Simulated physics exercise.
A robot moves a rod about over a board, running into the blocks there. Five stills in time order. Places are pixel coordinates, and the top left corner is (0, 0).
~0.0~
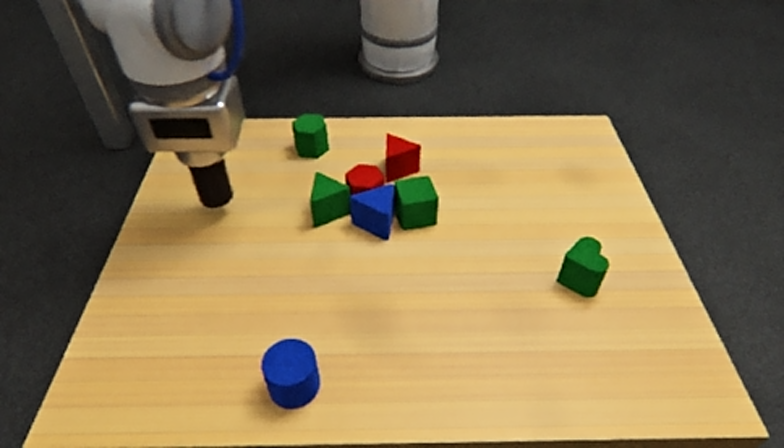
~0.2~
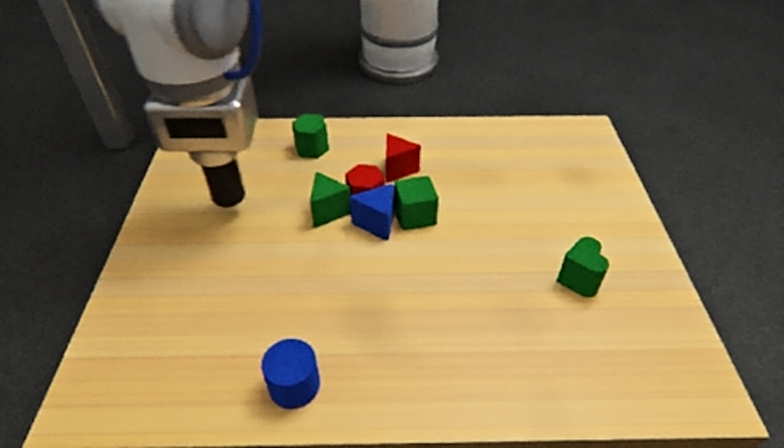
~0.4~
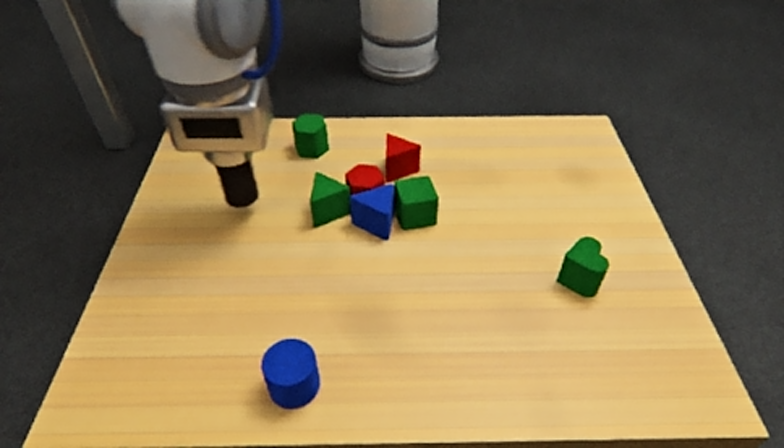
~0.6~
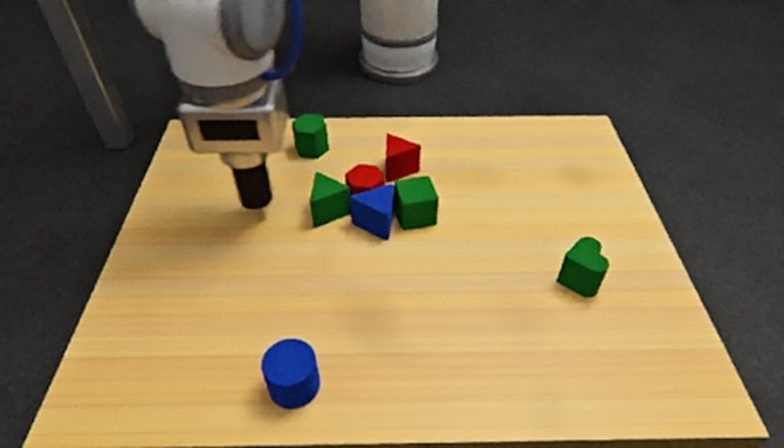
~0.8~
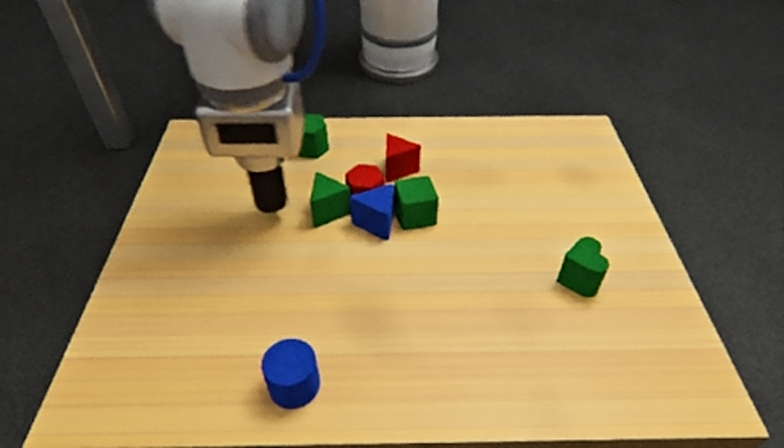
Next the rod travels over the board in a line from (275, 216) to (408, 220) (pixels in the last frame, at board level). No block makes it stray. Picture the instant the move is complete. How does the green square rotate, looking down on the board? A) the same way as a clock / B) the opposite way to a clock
A.
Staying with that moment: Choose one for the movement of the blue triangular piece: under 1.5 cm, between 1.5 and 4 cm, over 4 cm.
I reckon it covers more than 4 cm.
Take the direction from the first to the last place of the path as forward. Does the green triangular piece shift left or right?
Out to the left.
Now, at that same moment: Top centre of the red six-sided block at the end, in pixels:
The centre of its top will be at (403, 161).
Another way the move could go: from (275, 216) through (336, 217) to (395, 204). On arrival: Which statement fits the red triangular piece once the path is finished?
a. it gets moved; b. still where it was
(a)
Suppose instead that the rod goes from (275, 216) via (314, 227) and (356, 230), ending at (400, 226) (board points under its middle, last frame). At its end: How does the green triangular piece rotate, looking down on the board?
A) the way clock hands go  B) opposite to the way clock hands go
B: Opposite to the way clock hands go.
What follows on the original path. One third of the way, rod at (318, 203); green triangular piece at (348, 187); red six-sided block at (374, 173), turned 35° anticlockwise.
Two thirds of the way, rod at (364, 204); green triangular piece at (393, 185), turned 25° anticlockwise; red six-sided block at (397, 163), turned 75° anticlockwise; blue triangular piece at (402, 210), turned 25° anticlockwise; green square at (432, 187), turned 20° clockwise.
At the end, rod at (409, 205); green triangular piece at (430, 179), turned 45° anticlockwise; red six-sided block at (403, 161), turned 95° anticlockwise; blue triangular piece at (418, 215); green square at (461, 187), turned 25° clockwise.
